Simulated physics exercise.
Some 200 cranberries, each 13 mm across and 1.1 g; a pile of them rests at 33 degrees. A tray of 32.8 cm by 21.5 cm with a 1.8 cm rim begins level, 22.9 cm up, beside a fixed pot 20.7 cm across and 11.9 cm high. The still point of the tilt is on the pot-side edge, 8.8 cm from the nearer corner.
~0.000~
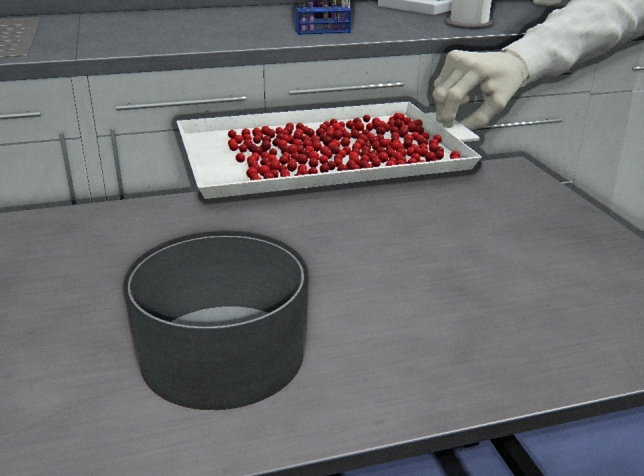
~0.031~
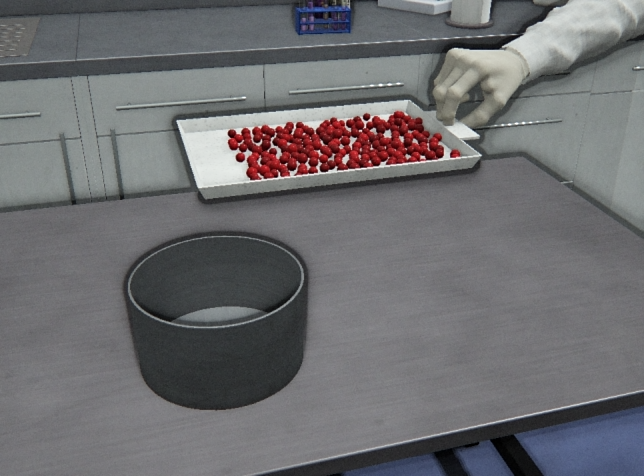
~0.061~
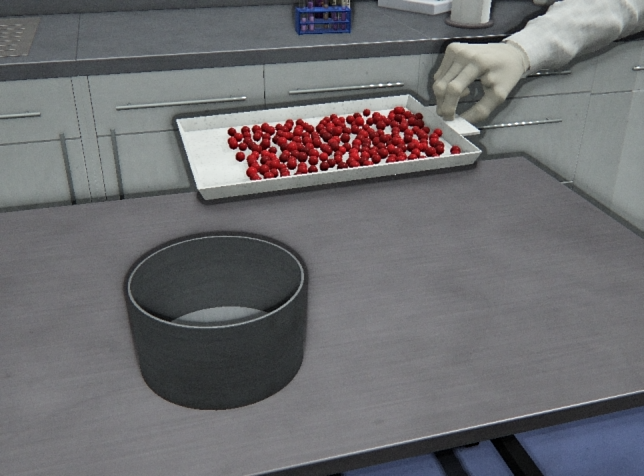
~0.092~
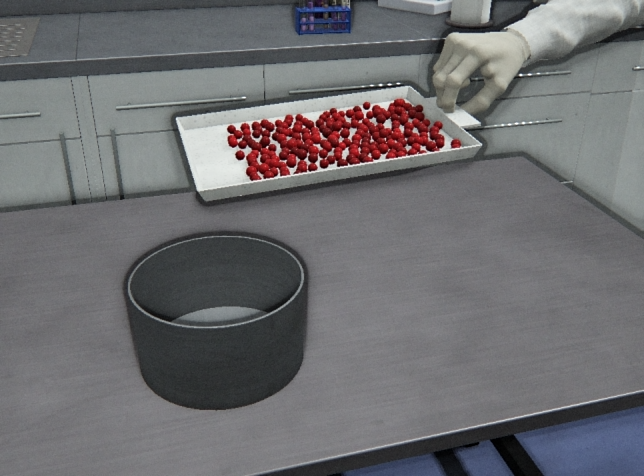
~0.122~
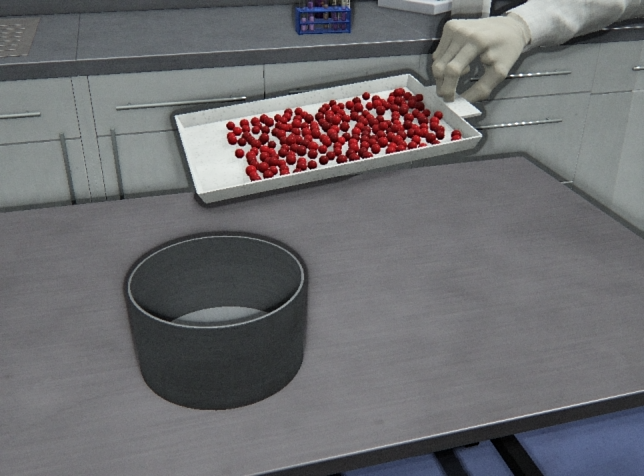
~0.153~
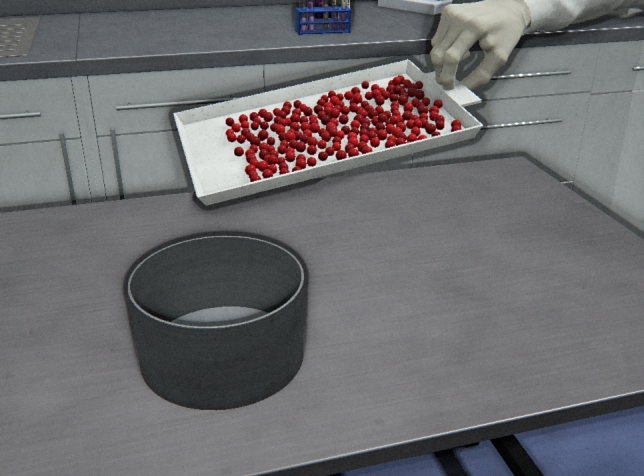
In the video, a gloved hand holds the right end of a white tray of red cranberries above a gray table with a dark round pot, then raises that end slightly, tilting the tray down toward the left.
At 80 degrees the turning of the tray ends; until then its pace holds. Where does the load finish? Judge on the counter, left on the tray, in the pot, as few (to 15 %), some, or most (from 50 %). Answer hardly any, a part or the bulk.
Counter hardly any, tray hardly any, pot the bulk.
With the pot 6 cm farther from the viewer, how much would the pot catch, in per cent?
It would be near 65 per cent.
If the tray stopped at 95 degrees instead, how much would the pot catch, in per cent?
Then about 95 per cent.
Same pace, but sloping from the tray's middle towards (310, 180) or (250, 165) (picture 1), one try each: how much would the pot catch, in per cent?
Some 70 and 60 per cent.
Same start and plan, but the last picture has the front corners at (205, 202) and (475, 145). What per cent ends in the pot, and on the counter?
Pot 65, counter 35.
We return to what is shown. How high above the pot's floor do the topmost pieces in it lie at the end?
Roughly 4.0 cm.
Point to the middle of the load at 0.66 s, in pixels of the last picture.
Near (225, 170).
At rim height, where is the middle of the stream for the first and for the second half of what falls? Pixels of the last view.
At about (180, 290), then at (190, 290).
Then, at 0.46 s, tilt 45 degrees; the tray holds 100 %, the pot 0 %.
After 0.66 s, tilt 68 degrees; the tray holds 85 %, the pot 0 %.
After 0.98 s, tilt 80 degrees; the tray holds 5 %, the pot 85 %.
In the end, at 2.4 s, counter 5 %, tray 0 %, pot 95 %.
